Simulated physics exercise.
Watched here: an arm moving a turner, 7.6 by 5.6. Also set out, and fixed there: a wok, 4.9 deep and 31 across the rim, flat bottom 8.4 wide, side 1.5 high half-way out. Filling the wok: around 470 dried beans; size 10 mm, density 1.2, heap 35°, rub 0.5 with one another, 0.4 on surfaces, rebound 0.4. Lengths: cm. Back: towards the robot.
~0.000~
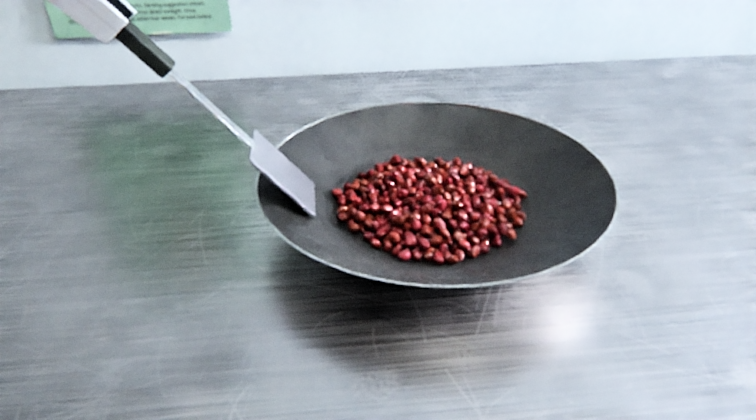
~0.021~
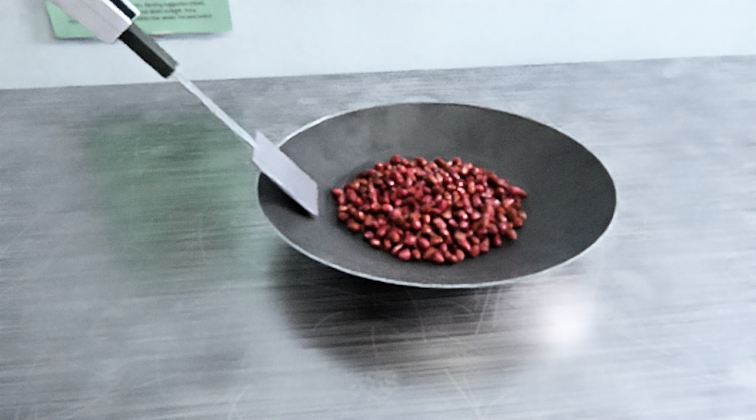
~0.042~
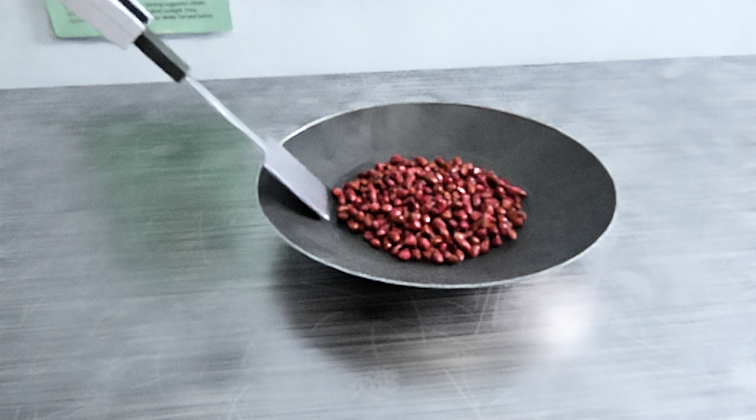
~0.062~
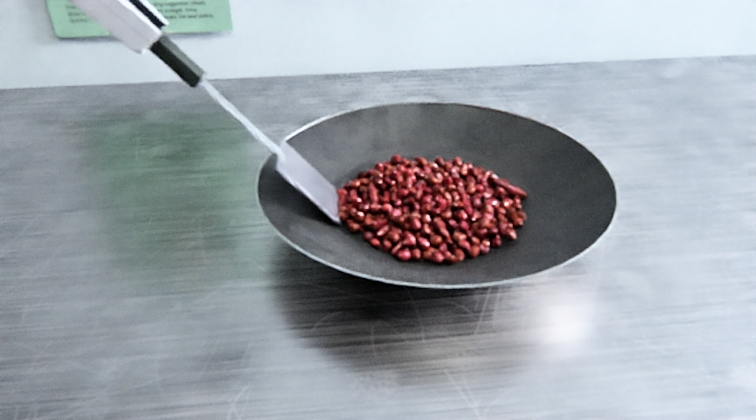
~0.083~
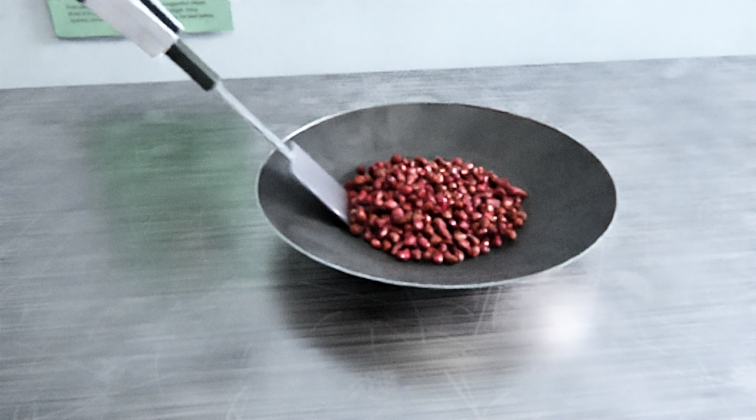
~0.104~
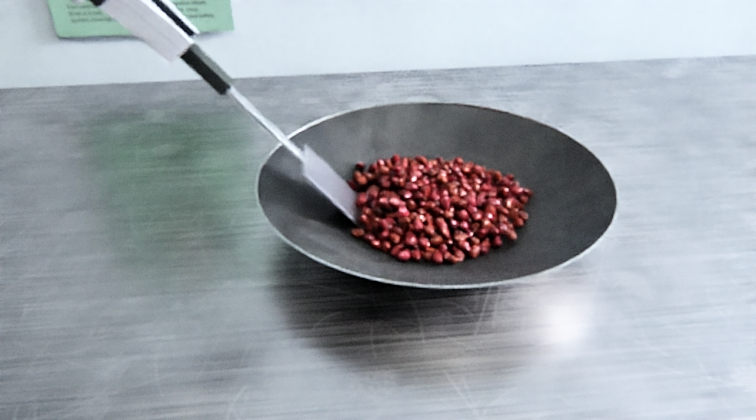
A turner held by a mechanical arm starts at the left side of a dark wok, just short of a heap of red beans on a metal table. It slides slowly rightward and slightly down until its blade meets the heap's left edge, then pushes the nearest beans a little to the right.
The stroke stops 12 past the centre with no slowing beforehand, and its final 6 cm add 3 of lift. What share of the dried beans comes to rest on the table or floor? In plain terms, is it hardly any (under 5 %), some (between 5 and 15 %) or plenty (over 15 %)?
Some - between 5 and 15 %.
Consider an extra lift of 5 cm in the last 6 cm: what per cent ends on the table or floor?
I'd say close to 5 per cent.
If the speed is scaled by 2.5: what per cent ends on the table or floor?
I'd put it around 30 per cent.
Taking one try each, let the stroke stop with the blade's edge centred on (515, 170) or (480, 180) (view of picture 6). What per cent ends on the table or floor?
Try 1: Approx. 0 %; try 2: Approx. 0 %.
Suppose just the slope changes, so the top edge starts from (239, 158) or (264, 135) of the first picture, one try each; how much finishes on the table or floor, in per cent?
About 10 and 10 per cent.
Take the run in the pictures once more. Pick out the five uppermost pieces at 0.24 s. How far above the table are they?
Estimated height above table: Approx. 4 cm.
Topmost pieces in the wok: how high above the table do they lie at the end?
Some 5.5 cm above the table.
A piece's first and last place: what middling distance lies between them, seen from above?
Some 5 centimetres.
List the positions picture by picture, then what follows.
Turner top edge at (252, 144), sloping 51°; upper third of the load around (427, 197), from x 340 to 520, top at y 160; 467 in the wok, in the first picture.
Turner top edge at (254, 145), sloping 51°; upper third of the load around (427, 197), from x 340 to 520, top at y 160, in the second picture.
Turner top edge at (265, 148), sloping 51°; upper third of the load around (427, 197), from x 340 to 520, top at y 160, in the third picture.
Turner top edge at (278, 152), sloping 51°; upper third of the load around (427, 197), from x 340 to 520, top at y 160, in the fourth picture.
Turner top edge at (291, 156), sloping 51°; upper third of the load around (423, 197), from x 350 to 520, top at y 160, in the fifth picture.
Turner top edge at (303, 158), sloping 51°; upper third of the load around (432, 192), from x 350 to 525, top at y 160; 467 in the wok, in the sixth picture.
By 0.24 s, sloping 51°, highest piece 4 above the table; 467 in the wok.
By 0.39 s, sloping 51°, highest piece 6 above the table; 467 in the wok.
By 0.66 s, sloping 51°, highest piece 6 above the table; 418 in the wok, 49 on the table or floor.
By 1.71 s, sloping 51°, highest piece 6 above the table; 418 in the wok, 49 on the table or floor.
Final count, 418 in the wok, 49 on the table or floor. That is 10 % on the table or floor.
